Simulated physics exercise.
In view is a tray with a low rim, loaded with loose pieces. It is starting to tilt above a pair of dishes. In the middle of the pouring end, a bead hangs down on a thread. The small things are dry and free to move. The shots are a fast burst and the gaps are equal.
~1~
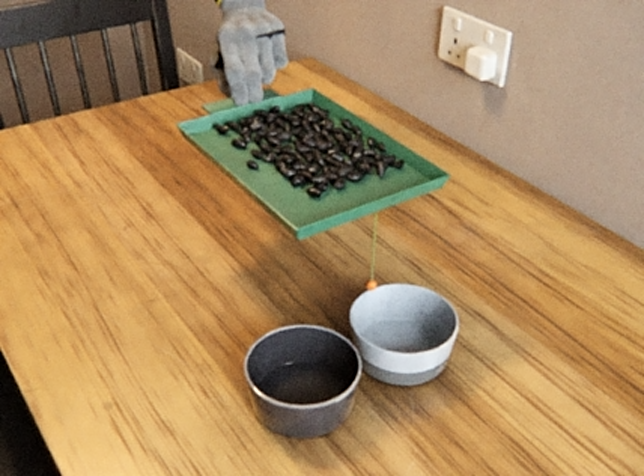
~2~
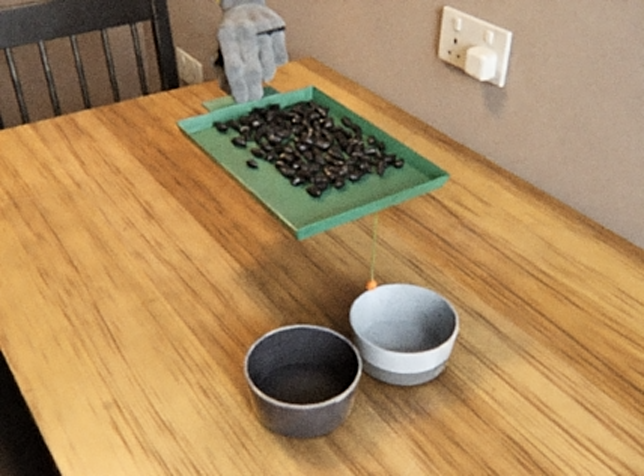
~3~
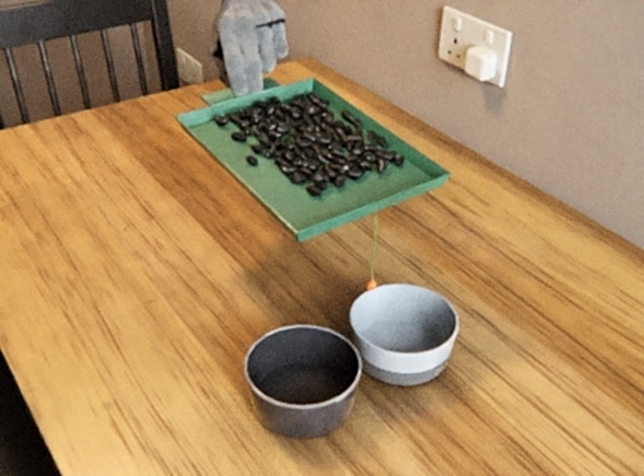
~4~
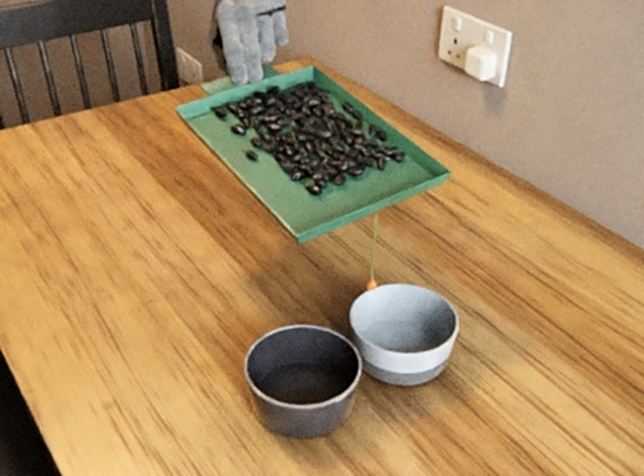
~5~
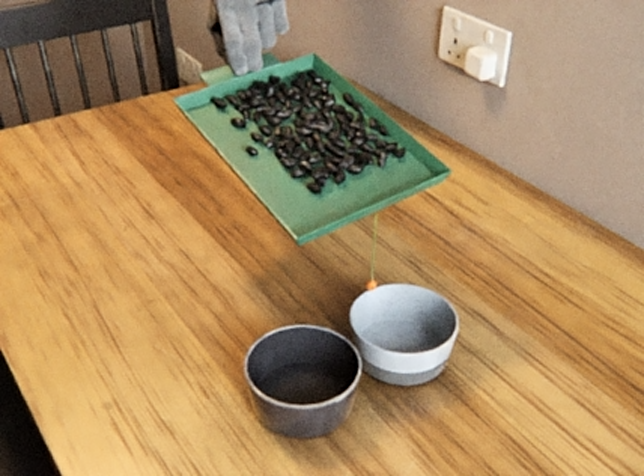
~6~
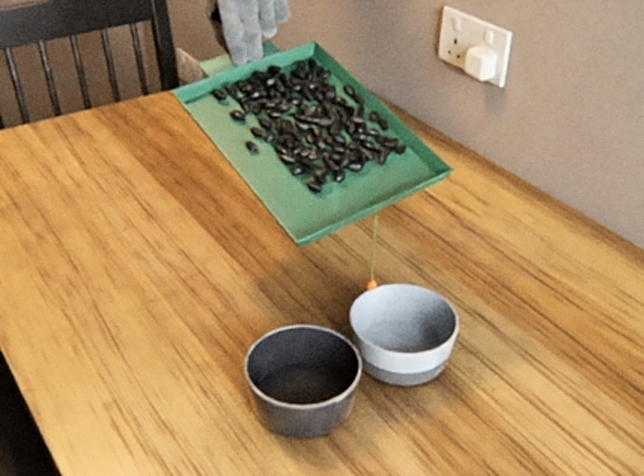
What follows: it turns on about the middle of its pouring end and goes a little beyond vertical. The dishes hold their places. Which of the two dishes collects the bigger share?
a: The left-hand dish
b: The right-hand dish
a, the left-hand dish.
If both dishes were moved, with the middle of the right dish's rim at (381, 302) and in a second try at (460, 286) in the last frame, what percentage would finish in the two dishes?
In order: 90 percent, then 40 percent.
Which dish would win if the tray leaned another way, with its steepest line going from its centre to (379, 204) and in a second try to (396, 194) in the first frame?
Case one: The dish at right. Case two: The dish at right.
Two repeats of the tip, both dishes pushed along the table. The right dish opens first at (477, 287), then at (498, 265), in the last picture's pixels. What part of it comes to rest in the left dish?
The first position comes out at 30 per cent, the other at 10 per cent.
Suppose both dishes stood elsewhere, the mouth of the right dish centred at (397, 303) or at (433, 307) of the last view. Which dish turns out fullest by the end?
In the first try it's the left-side dish, and in the second it's the left-side dish.
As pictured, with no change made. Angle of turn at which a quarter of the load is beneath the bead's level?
85°, roughly.
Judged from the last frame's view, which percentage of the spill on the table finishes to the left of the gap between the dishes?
I'd put it at around 100 per cent.
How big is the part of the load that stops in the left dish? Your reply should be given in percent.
Close to 70 in every hundred pieces.
Soon, tray tipped steeply; nearly all on the tray; a stray few in the left dish; a stray few outside both; a stray few in the air.
A while on, tray tipped right over; about a third on the tray; about half in the left dish; a small part in the right dish; a stray few outside both; a small part in the air.
Towards the end, tray tipped past a quarter turn; about two thirds in the left dish; a small part in the right dish; a small part outside both.
Finally, tray tipped past a quarter turn; about two thirds in the left dish; a small part in the right dish; a small part outside both.
